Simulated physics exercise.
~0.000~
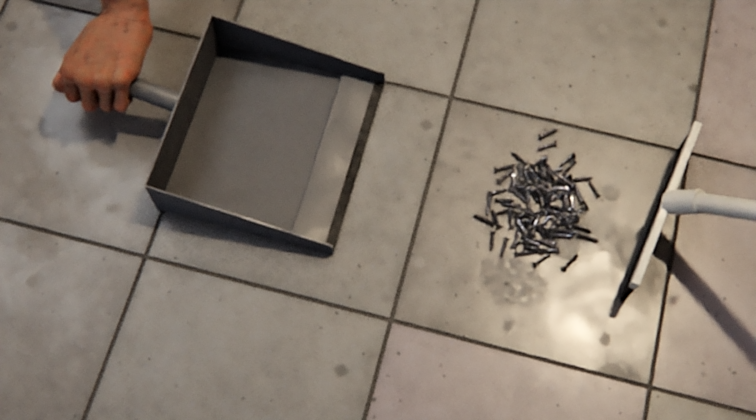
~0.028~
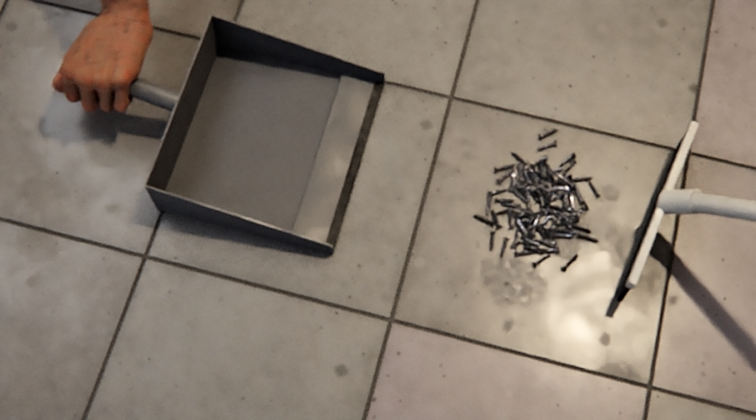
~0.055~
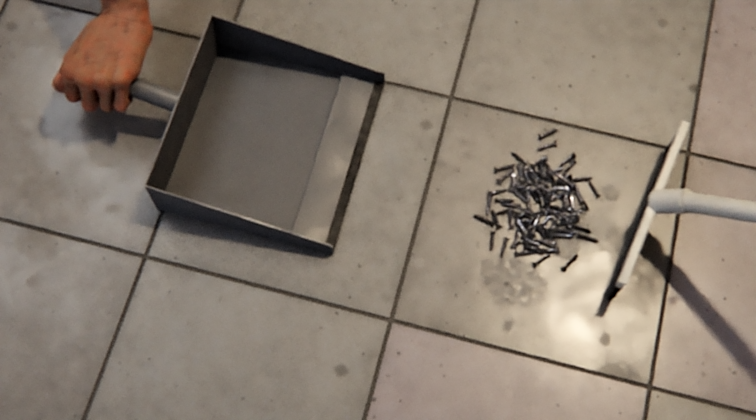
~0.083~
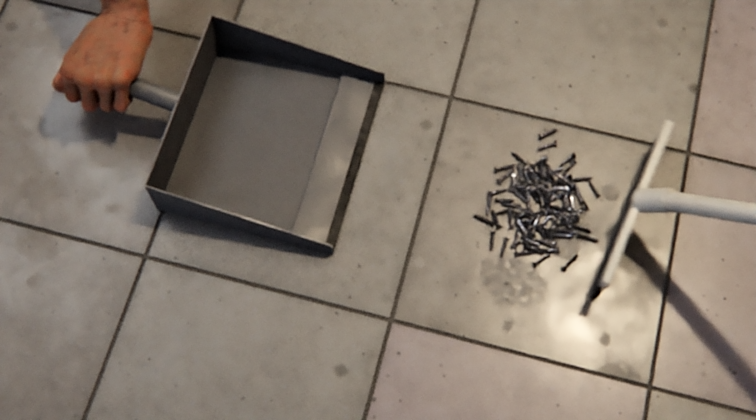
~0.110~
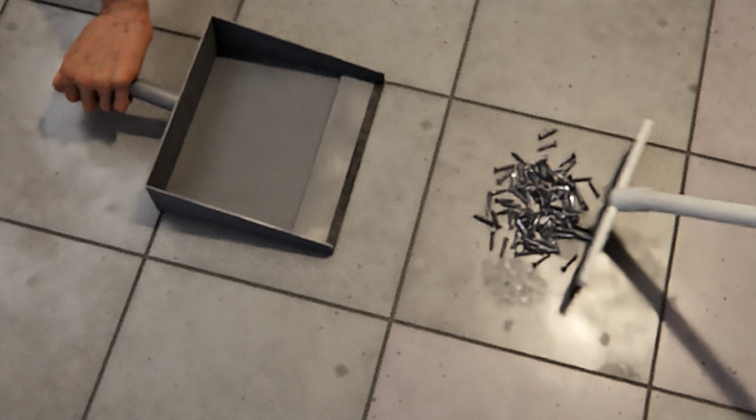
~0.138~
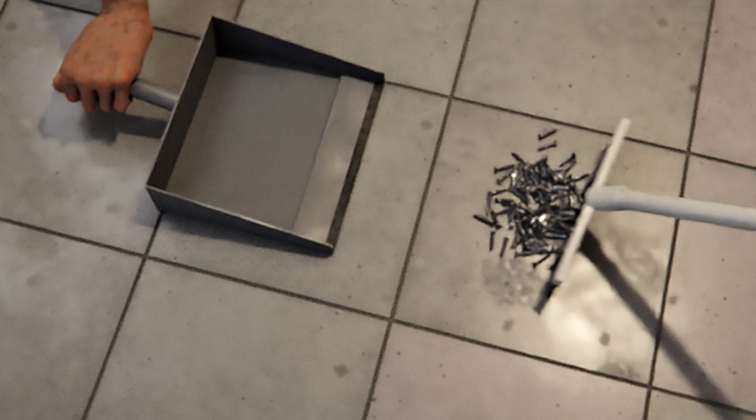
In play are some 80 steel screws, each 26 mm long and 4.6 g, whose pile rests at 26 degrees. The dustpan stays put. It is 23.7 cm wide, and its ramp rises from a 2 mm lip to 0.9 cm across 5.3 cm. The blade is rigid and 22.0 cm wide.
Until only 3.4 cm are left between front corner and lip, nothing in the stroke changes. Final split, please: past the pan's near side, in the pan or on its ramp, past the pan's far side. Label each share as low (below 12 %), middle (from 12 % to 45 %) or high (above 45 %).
Near side - low; pan - middle; far side - low.
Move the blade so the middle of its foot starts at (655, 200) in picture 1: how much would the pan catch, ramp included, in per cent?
Something close to 25 percent.
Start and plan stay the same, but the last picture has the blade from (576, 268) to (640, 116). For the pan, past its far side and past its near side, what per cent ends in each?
Split: Pan = 30, far = 10, near = 5.
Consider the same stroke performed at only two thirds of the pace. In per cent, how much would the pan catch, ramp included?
Some 5 %.
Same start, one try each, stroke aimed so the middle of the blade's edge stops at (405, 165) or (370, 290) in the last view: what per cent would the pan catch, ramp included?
Roughly 35 % and 5 %.
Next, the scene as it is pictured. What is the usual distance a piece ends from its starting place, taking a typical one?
Roughly 22 cm.
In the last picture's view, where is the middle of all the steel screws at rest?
Roughly (360, 179).
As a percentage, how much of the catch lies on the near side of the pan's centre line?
I'd say near 60 per cent.
After 0.27 s, middle of the blade 15 cm from the lip; 0 % over the lip, far side 0 %, near side 0 %.
After 0.35 s, middle of the blade 8 cm from the lip; 0 % over the lip, far side 5 %, near side 0 %.
After 0.58 s, middle of the blade 5 cm from the lip; 35 % over the lip, far side 5 %, near side 5 %.
In the end, at 1.7 s, near side 5 %, pan 30 %, far side 5 %, in front of the lip or behind the blade 60 %.
